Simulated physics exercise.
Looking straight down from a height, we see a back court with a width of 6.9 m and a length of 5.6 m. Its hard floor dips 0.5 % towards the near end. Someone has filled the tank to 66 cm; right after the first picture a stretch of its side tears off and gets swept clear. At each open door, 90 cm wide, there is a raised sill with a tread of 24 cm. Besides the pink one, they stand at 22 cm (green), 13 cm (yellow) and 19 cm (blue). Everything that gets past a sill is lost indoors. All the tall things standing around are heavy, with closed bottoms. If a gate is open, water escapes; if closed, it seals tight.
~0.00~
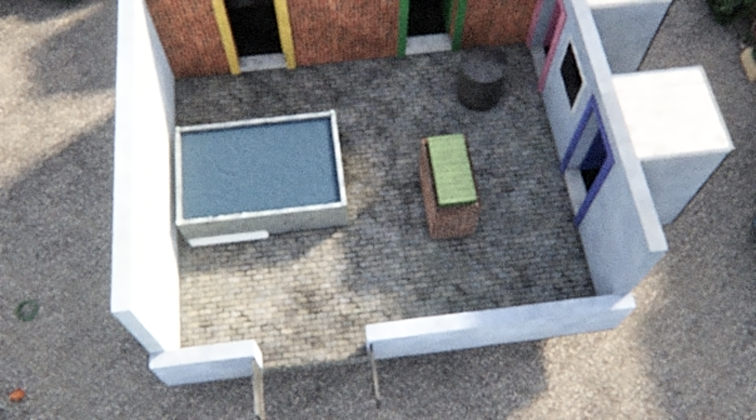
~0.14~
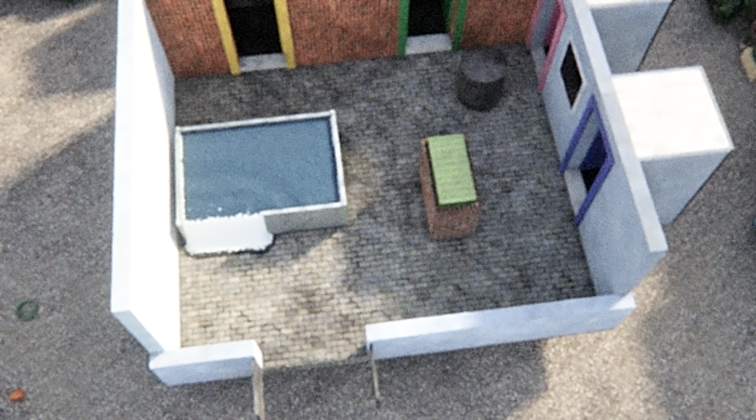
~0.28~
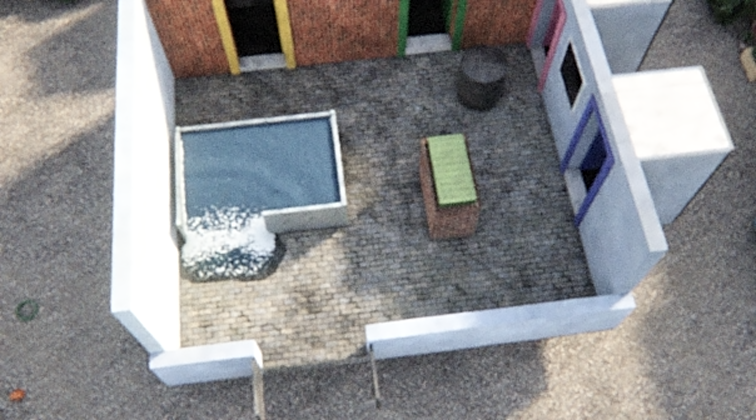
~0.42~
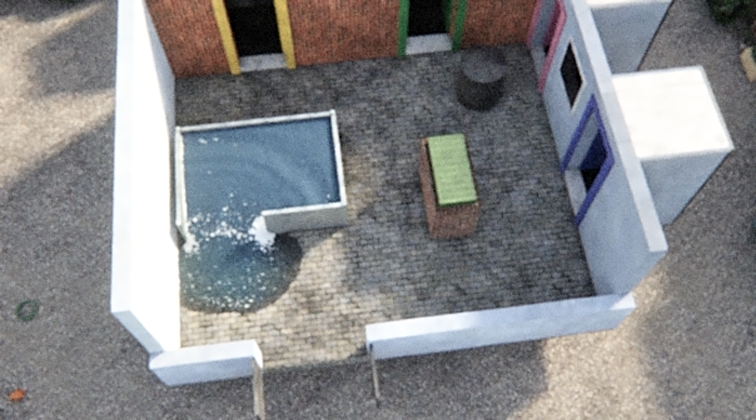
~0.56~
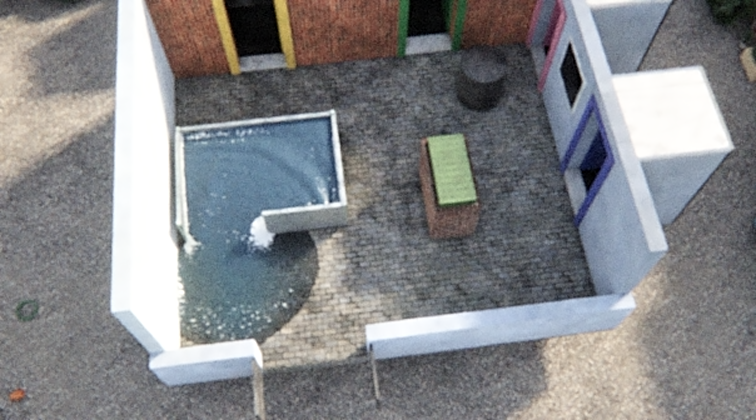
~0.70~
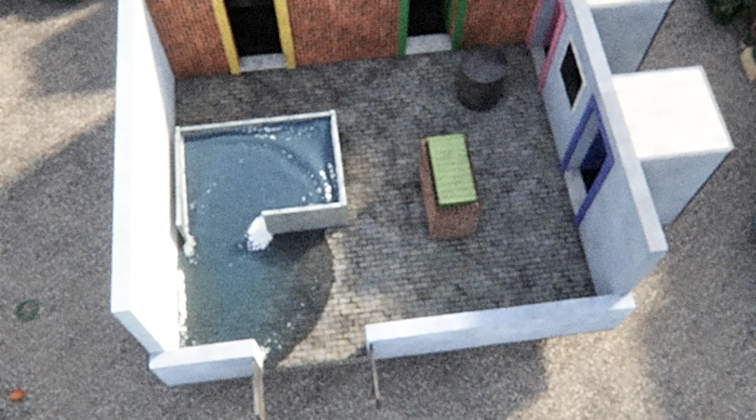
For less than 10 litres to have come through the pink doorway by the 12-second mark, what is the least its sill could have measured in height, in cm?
7.5 cm or so.
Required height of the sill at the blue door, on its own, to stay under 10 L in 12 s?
At the blue door you'd want roughly 9.5 cm.
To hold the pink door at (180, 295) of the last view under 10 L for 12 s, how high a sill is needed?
Minimum: About 34 cm.
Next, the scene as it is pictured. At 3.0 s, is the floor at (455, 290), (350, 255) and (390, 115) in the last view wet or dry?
One by one: Drenched, drenched, clear.
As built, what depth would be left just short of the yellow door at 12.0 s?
It works out to about 5.5 centimetres deep.
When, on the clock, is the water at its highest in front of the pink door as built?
Near 9.0 seconds.
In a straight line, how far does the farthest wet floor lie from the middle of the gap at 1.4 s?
The front sits around 3.0 m out.
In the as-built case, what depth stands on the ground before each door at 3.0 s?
Depth (cm): Green 0 / yellow 0 / blue 0 / pink 0.
After 1.4 s water covers 15 % of the floor, deepest (61 cm) near (180, 353); it has not reached the pink door.
After 3.0 s water covers 30 % of the floor, deepest (36 cm) near (215, 360); it has not reached the pink door.
After 12.0 s water covers 95 % of the floor, deepest (10 cm) near (519, 51); 9 cm at the pink door, 8 litres in over its 8 cm sill.
At the pink door as built, the water arrived by 5.9 s and peaked near 10 cm at 9.0 s.
Run again over the same 12 s with other heights there, 13 litres in over 7 cm, 3 litres over 9.5 cm. The limit of 10 litres is kept from about 7.5 cm up.
